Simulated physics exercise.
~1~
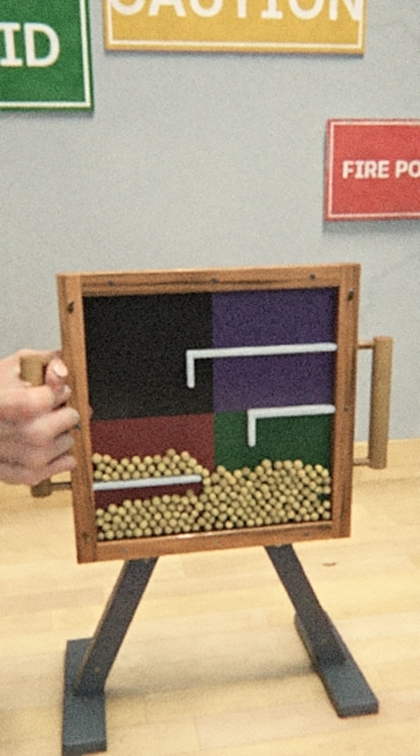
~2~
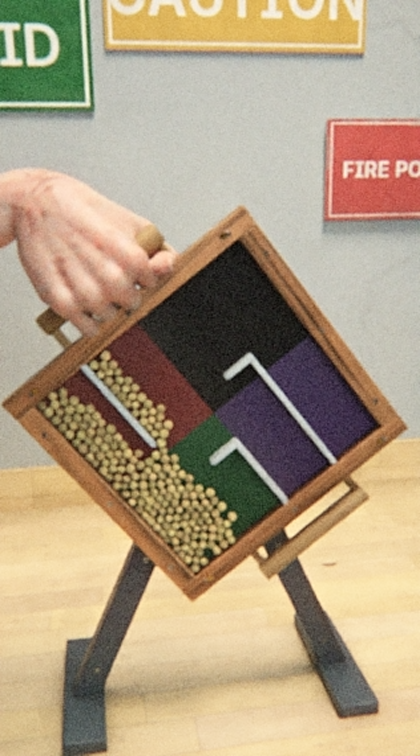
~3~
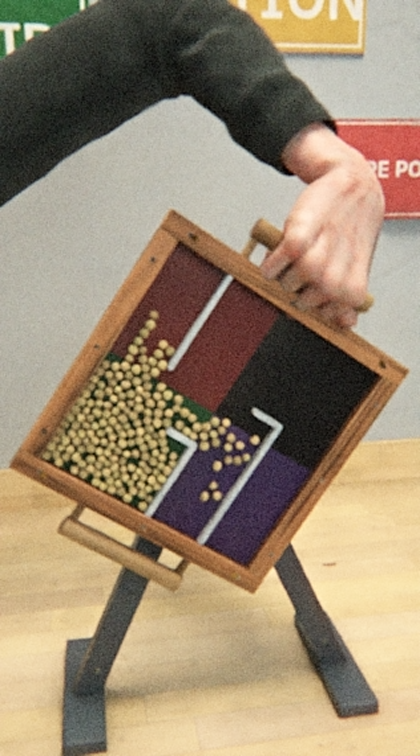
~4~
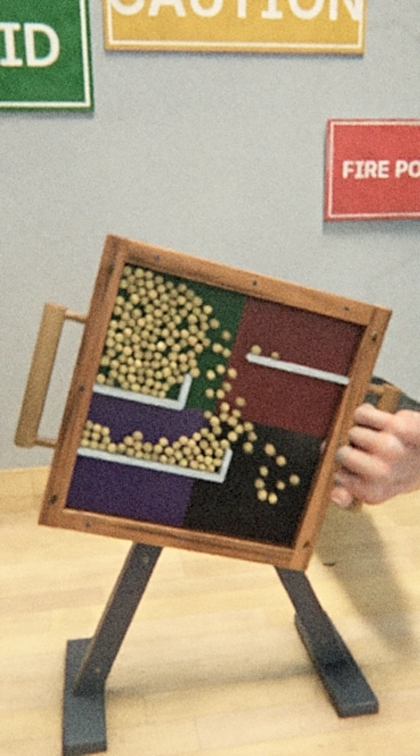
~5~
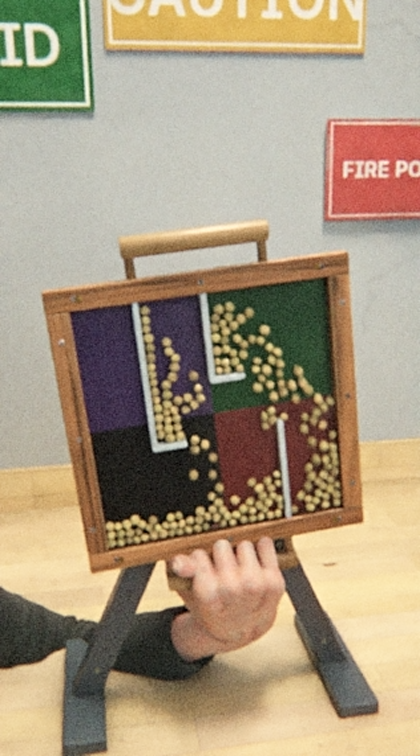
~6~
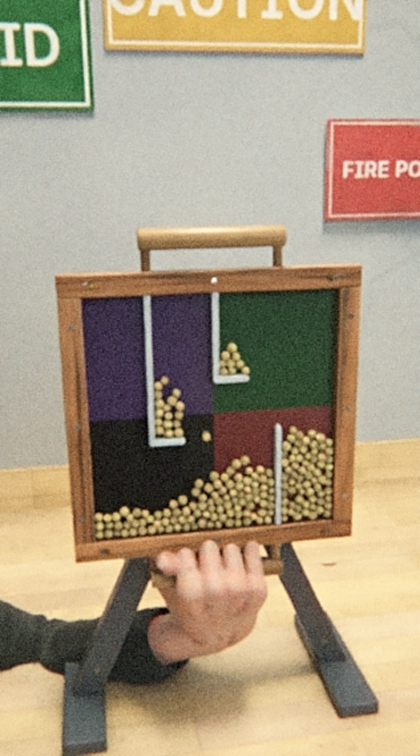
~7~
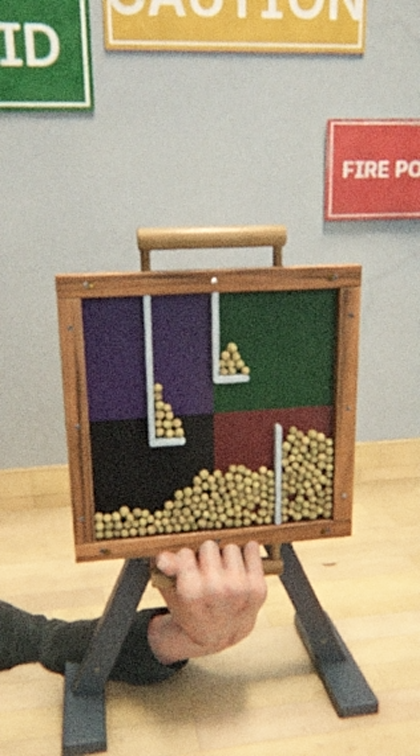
The video shows a hand turning an upright wooden maze box of beans clockwise on its stand, sending them tumbling past the inner walls until it stops on its side, most beans resting across the black and red quarters and small piles caught in purple and green.
